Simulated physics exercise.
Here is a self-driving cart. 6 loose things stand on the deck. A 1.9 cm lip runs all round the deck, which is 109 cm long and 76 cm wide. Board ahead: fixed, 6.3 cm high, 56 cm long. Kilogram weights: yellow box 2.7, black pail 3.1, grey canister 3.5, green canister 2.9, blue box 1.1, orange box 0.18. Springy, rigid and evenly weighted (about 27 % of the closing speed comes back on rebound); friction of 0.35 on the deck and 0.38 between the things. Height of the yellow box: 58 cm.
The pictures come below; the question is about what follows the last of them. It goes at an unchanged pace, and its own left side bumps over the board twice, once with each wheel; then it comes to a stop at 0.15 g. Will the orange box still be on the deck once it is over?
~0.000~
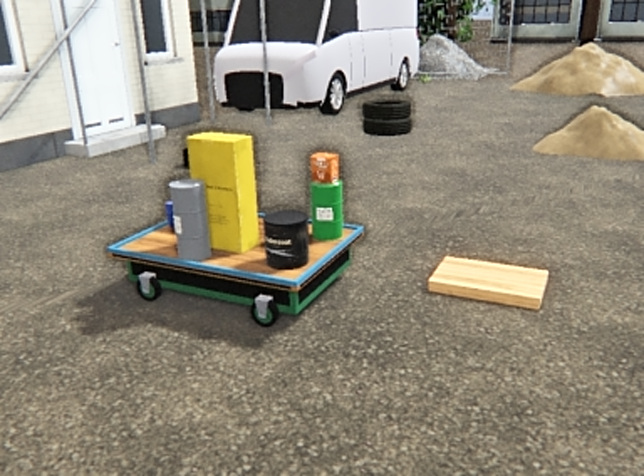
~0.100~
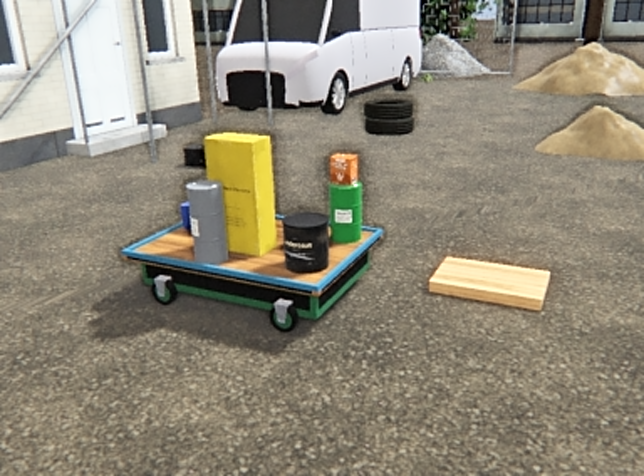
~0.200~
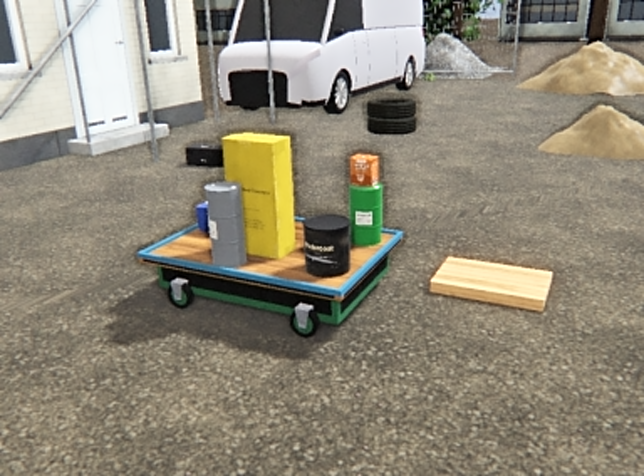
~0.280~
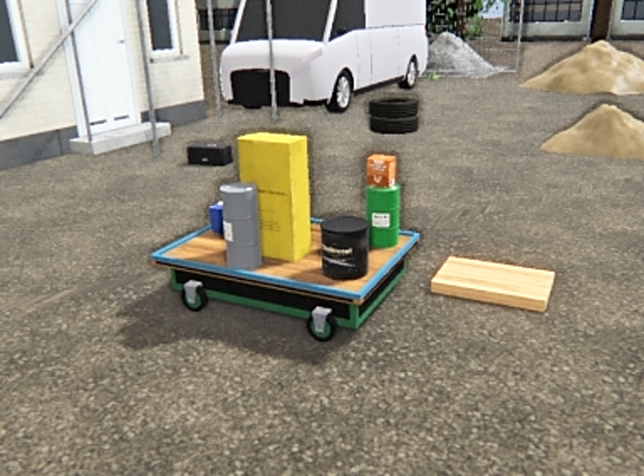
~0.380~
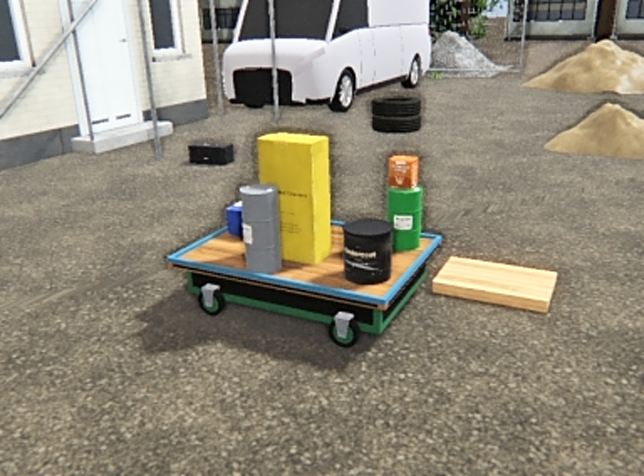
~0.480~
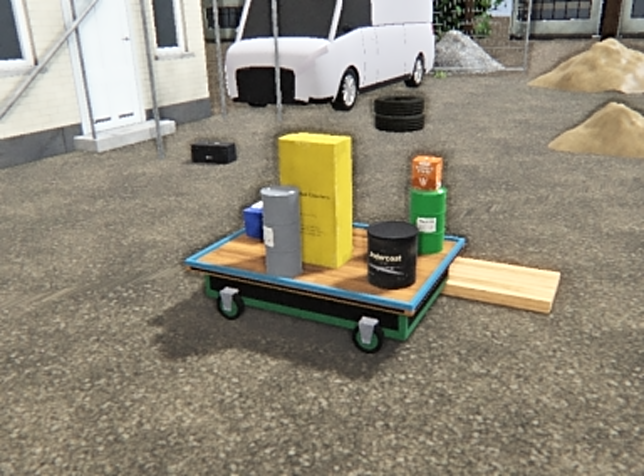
Yes, it is still carried.
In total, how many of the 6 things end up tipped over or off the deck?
The answer: 1.
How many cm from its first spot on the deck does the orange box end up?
It ends up around 52 cm from its start.
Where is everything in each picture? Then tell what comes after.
Cart has run 0 cm; orange box (325, 168); yellow box (224, 193), in the first picture.
Cart has run 11 cm; grey canister (208, 223); green canister (346, 212), in the second picture.
Cart has run 22 cm; yellow box (260, 196), in the third picture.
Cart has run 31 cm; black pail (345, 248); grey canister (242, 227), in the fourth picture.
Cart has run 42 cm; green canister (404, 217), in the fifth picture.
Cart has run 53 cm; orange box (427, 174); yellow box (317, 200), in the sixth picture.
Around 0.78 s, cart has run 86 cm; orange box at 18° to upright near (469, 172); green canister at 14° to upright; yellow box at 3° to upright.
Around 1.08 s, cart has run 119 cm; orange box at 64° to upright near (506, 231); green canister shifted 3 cm; yellow box at 3° to upright.
Around 1.38 s, cart has run 152 cm; orange box on its side near (561, 269); blue box at 12° to upright; yellow box at 4° to upright.
Around 1.98 s, cart has run 218 cm; orange box on its side; yellow box at 5° to upright; blue box shifted 4 cm.
Finally (4.1 s), on their side or leaning hard on the deck, orange box; the other 5 still in place (within 10 cm).
